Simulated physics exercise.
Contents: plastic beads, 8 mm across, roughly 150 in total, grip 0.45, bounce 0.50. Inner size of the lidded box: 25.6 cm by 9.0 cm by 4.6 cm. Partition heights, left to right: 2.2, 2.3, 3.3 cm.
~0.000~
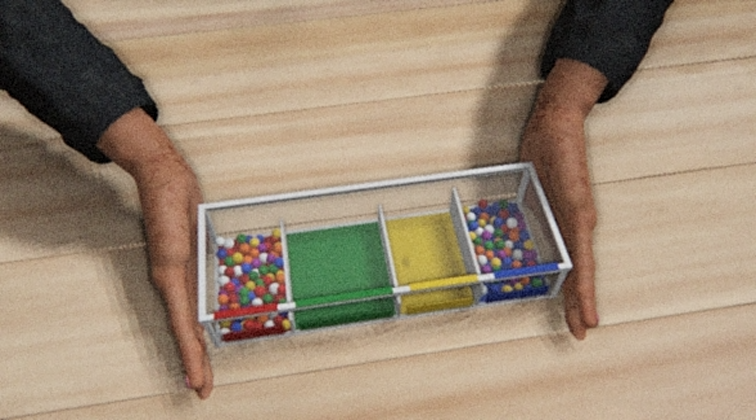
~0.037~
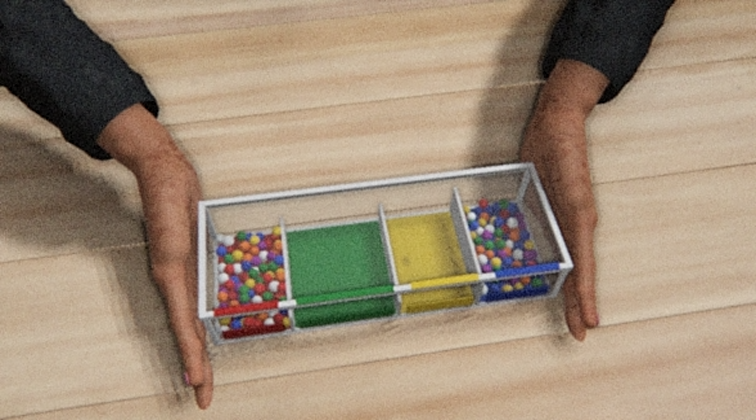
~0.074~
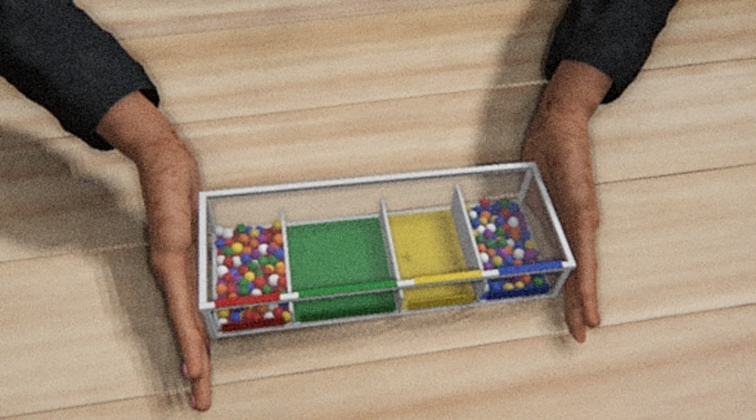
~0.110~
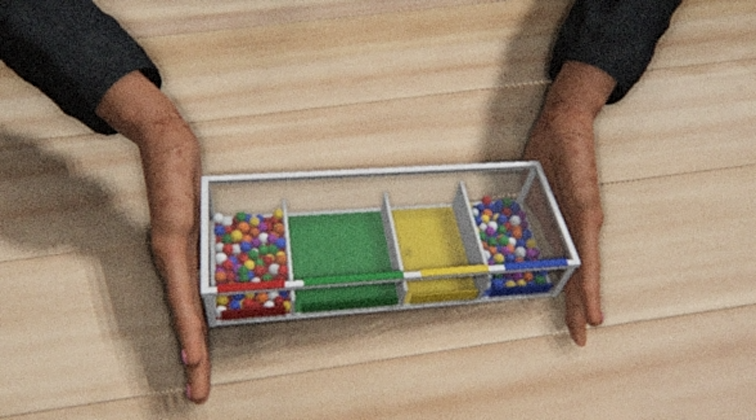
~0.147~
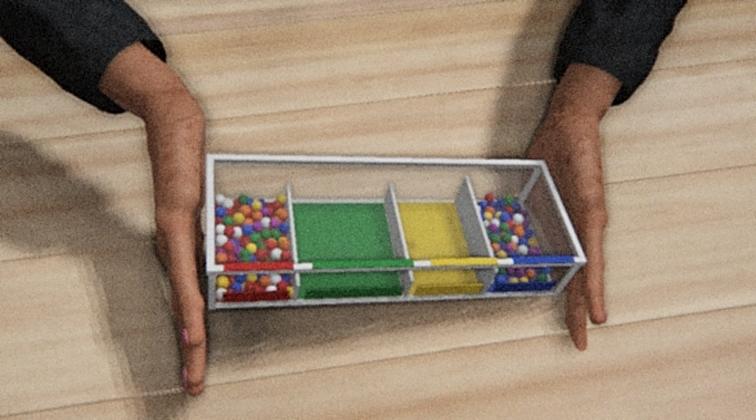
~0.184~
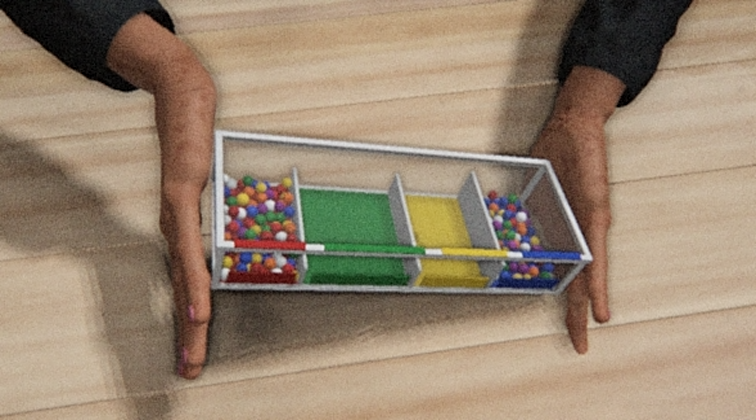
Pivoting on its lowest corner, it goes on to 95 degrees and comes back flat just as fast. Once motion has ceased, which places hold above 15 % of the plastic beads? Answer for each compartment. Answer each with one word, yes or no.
Red: No. Blue: Yes. Green: No. Yellow: Yes.
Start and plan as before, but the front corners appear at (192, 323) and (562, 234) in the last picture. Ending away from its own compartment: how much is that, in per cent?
Near 20 %.
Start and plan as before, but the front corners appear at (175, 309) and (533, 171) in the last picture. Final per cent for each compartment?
You'd see red at 60 percent, blue at 25, green at 5 and yellow at 10 percent.
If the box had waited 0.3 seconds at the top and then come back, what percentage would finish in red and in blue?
In per cent: Red 0; blue 85.
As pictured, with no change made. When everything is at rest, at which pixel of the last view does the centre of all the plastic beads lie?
Centre at rest: Approx. (488, 232) px.
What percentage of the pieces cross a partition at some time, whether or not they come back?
Estimate: Around 50 %.
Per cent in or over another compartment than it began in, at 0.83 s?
About 25 %.
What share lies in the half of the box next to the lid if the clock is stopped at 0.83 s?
About 60 %.
After 0.83 s, tilt 95 degrees; red 25 %, blue 50 %, green 25 %.
After 1.26 s, tilt 41 degrees; blue 65 %, green 5 %, yellow 30 %.
Then, at 1.76 s, tilt 0 degrees; blue 65 %, green 5 %, yellow 30 %.
At rest (2.2 s), red 0 %, blue 65 %, green 5 %, yellow 30 %.
